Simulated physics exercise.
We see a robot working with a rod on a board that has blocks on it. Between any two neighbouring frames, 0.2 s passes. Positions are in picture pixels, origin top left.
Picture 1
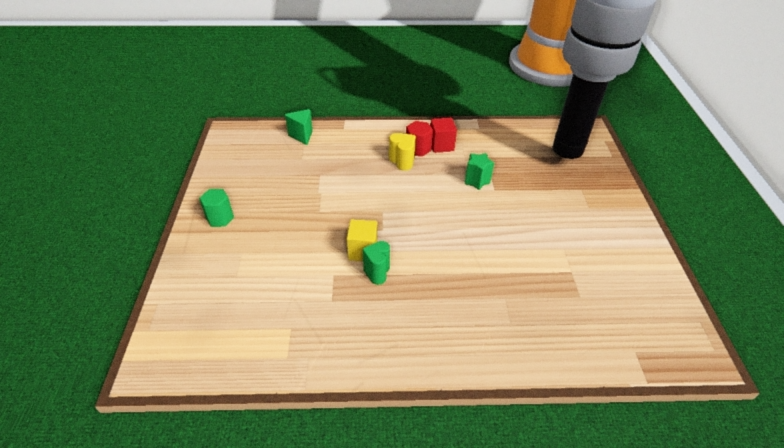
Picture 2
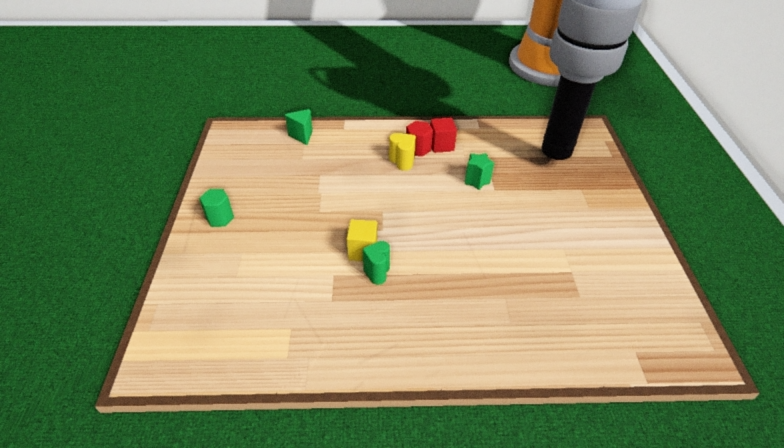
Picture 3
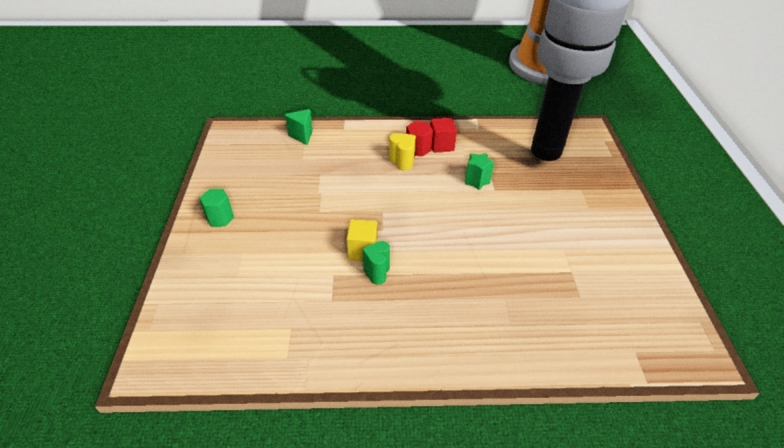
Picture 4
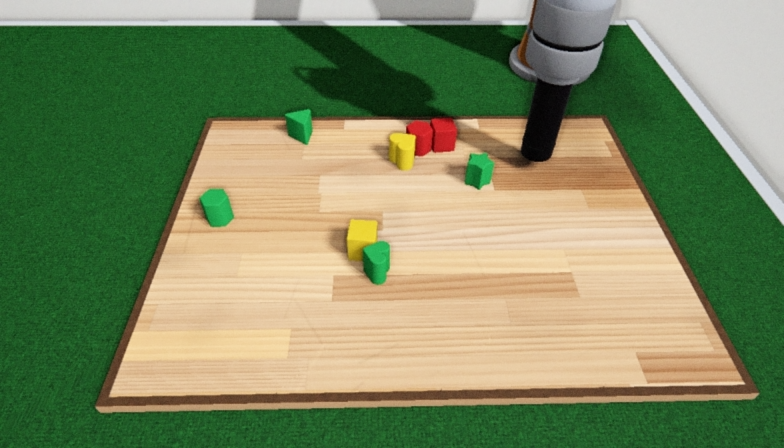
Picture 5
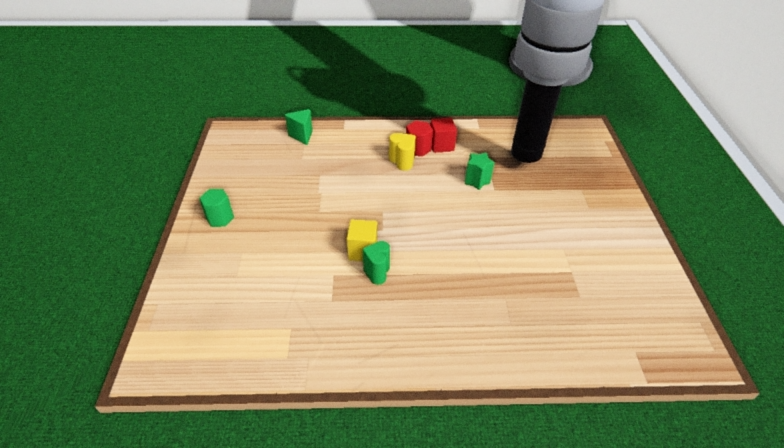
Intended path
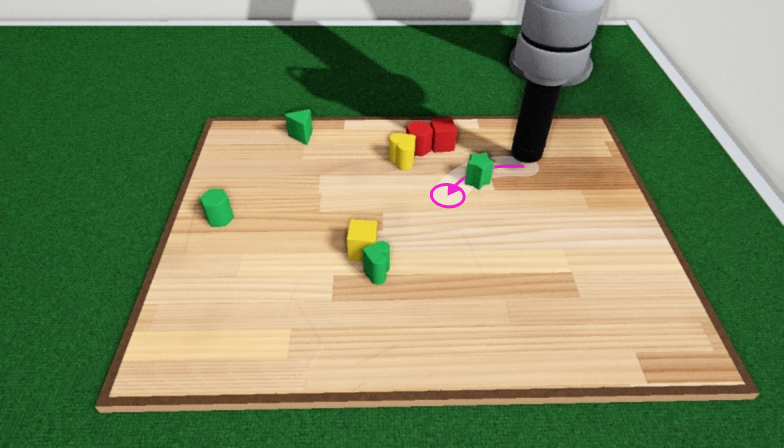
On a wooden board laid over a green surface, a robot arm slid its black rod a short way left along the far right side, while the red, yellow and green blocks stayed still.
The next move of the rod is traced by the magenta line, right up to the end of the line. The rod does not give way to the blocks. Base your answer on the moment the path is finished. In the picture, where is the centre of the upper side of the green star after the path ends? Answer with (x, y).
It ends at (449, 192).
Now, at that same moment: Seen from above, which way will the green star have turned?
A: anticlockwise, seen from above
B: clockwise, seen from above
My pick is A.
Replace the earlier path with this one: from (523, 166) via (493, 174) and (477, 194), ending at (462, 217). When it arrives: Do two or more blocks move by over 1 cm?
No, I don't think so.
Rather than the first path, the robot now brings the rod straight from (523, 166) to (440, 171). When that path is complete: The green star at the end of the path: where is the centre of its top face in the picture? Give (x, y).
It is going to be at (464, 165).
Drawn move, from (523, 166) over (491, 167) and (465, 177) to (448, 195).
The first path, step by step. One third of the way, rod at (493, 155); nothing pushed yet.
Two thirds of the way, rod at (467, 165); green star at (462, 172), turned 50° anticlockwise.
At the end, rod at (449, 183); red square piece still; green star at (449, 192), turned 60° anticlockwise.
